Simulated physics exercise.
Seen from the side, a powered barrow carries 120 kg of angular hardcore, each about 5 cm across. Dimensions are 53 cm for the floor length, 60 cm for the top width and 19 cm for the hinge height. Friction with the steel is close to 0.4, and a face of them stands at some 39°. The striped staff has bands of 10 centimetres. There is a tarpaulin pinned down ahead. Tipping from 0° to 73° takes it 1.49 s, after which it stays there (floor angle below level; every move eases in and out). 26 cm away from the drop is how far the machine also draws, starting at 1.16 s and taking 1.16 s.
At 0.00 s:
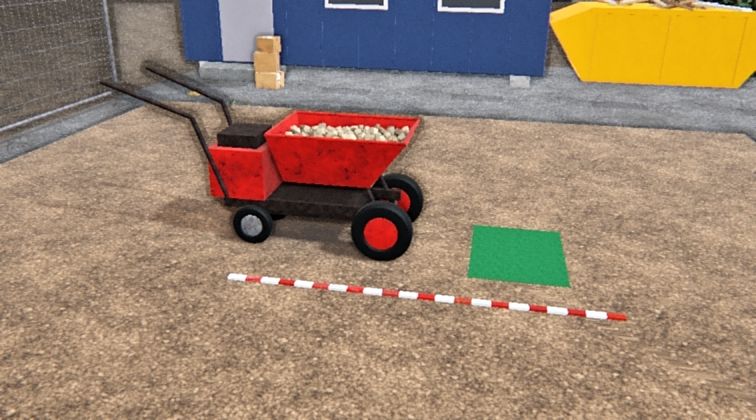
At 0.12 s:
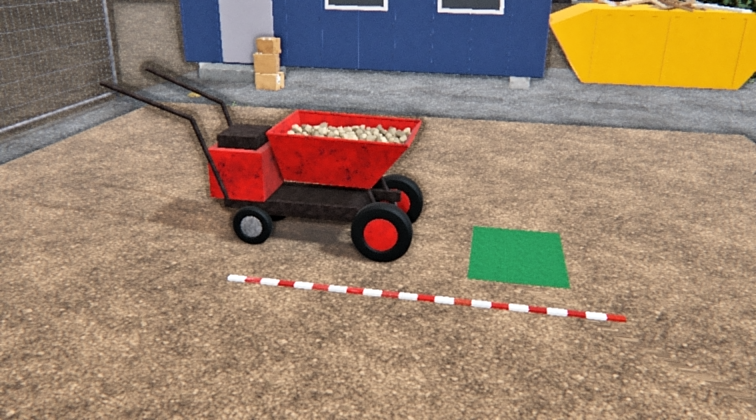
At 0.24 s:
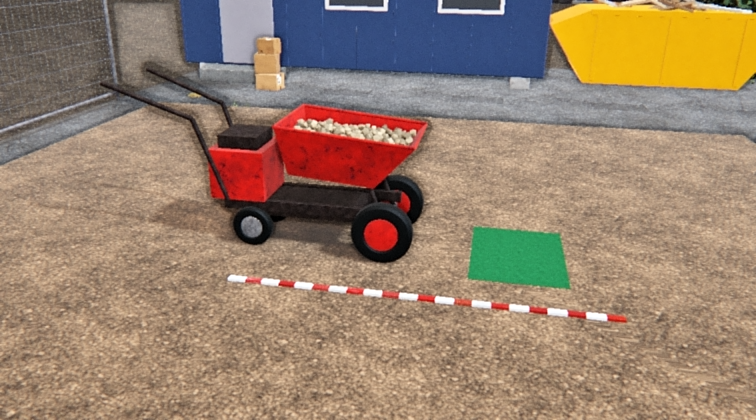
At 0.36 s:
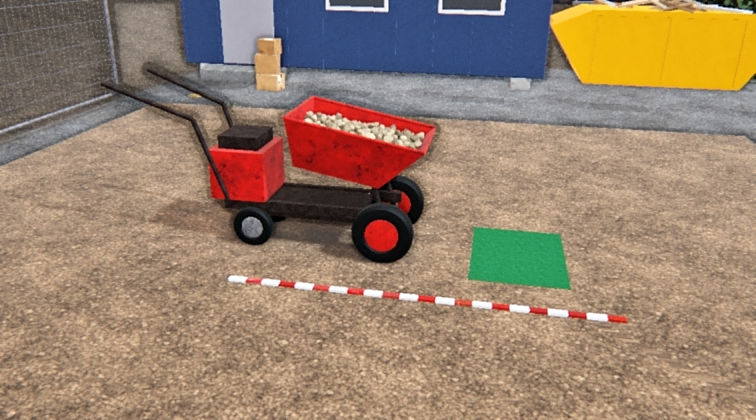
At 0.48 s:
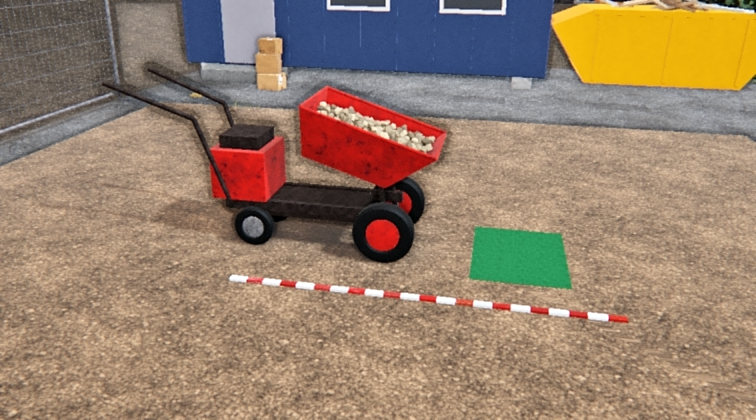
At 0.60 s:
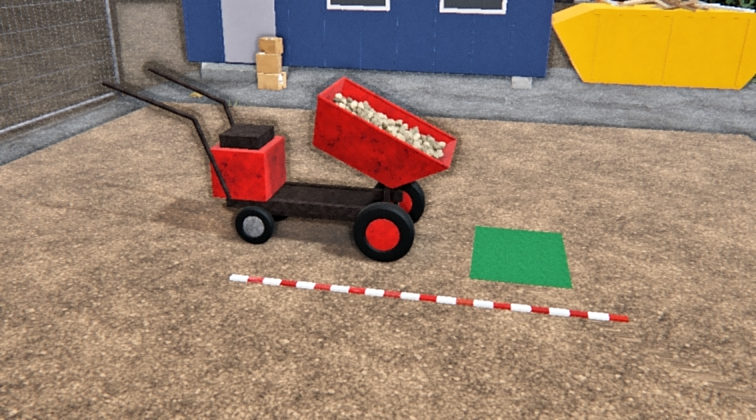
A red powered barrow with black handles and wheels stands on brown, gritty ground, seen from the side and slightly above, its red tray full of pale stones. A green tarpaulin and a red-and-white staff lie on the ground nearby, with a blue cabin and a yellow skip behind. The tray, level at first, tilts steadily forward to the right, its rear rising, while the barrow's chassis stays put.
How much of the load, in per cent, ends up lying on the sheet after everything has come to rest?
Roughly 50 per cent of it.
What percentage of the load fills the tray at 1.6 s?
Still inside: Around 65 %.
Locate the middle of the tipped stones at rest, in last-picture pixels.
I'd point somewhere around (484, 244).
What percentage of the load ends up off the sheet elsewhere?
I'd put it at around 10 per cent.
After 1.1 s the floor is at 62°; 100 % in the tray; the foremost stones are at (478, 203).
After 1.6 s the floor is at 73°; 66 % in the tray, 33 % on the sheet; the foremost stones are at (544, 257).
After 2.8 s the floor is at 73°; 15 % in the tray, 28 % short of the sheet, 49 % on the sheet, 8 % off the sheet elsewhere; the foremost stones are at (609, 263).
After 4.7 s the floor is at 73°; 4 % in the tray, 40 % short of the sheet, 49 % on the sheet, 8 % off the sheet elsewhere; the foremost stones are at (609, 263).
